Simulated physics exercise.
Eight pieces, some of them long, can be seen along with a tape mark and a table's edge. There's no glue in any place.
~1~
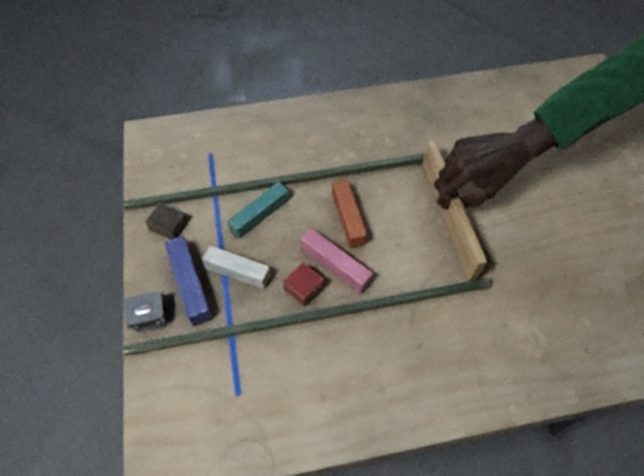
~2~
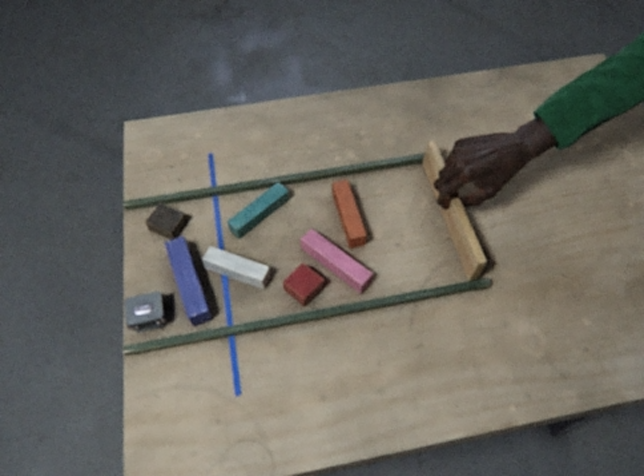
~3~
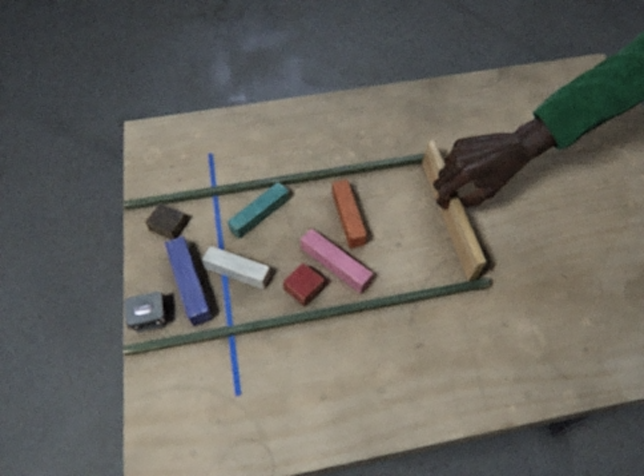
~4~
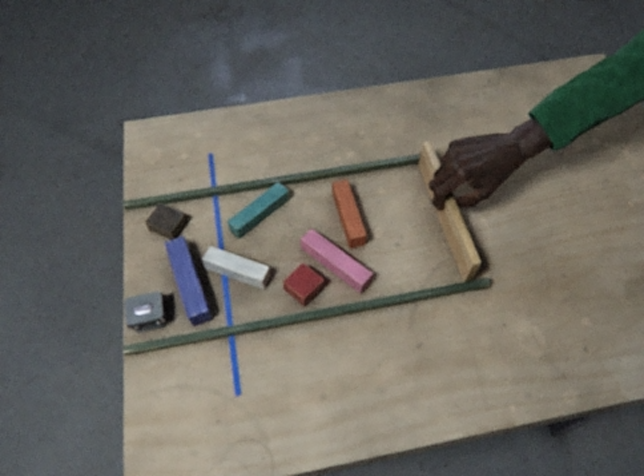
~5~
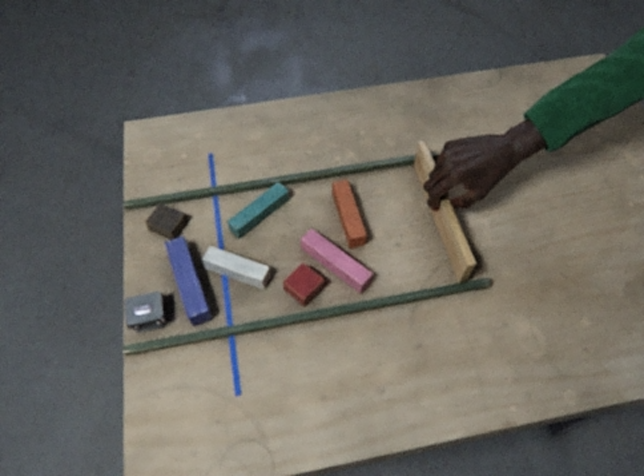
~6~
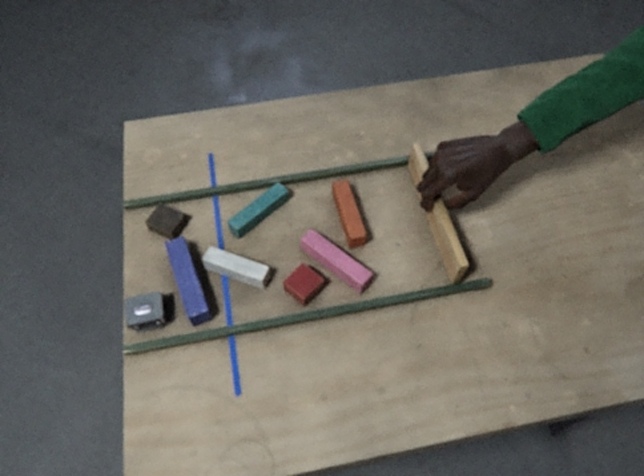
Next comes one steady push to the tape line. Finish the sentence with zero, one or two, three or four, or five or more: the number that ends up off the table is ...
The number that ends up off the table is zero.
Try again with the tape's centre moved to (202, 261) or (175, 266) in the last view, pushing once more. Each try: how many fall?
The counts: 1 and 3.
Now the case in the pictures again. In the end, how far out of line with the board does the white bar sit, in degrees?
It works out to near 30°.
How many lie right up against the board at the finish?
2.
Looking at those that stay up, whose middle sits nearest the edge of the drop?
Answer - the grey case.
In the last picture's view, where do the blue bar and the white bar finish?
Listed in order, first is (148, 290) and the other is (170, 275).
A little later, none off yet; grey case at rest near (147, 313); black block at rest near (167, 222); blue bar at rest near (188, 280).
When it is over, the number that fall off is zero.
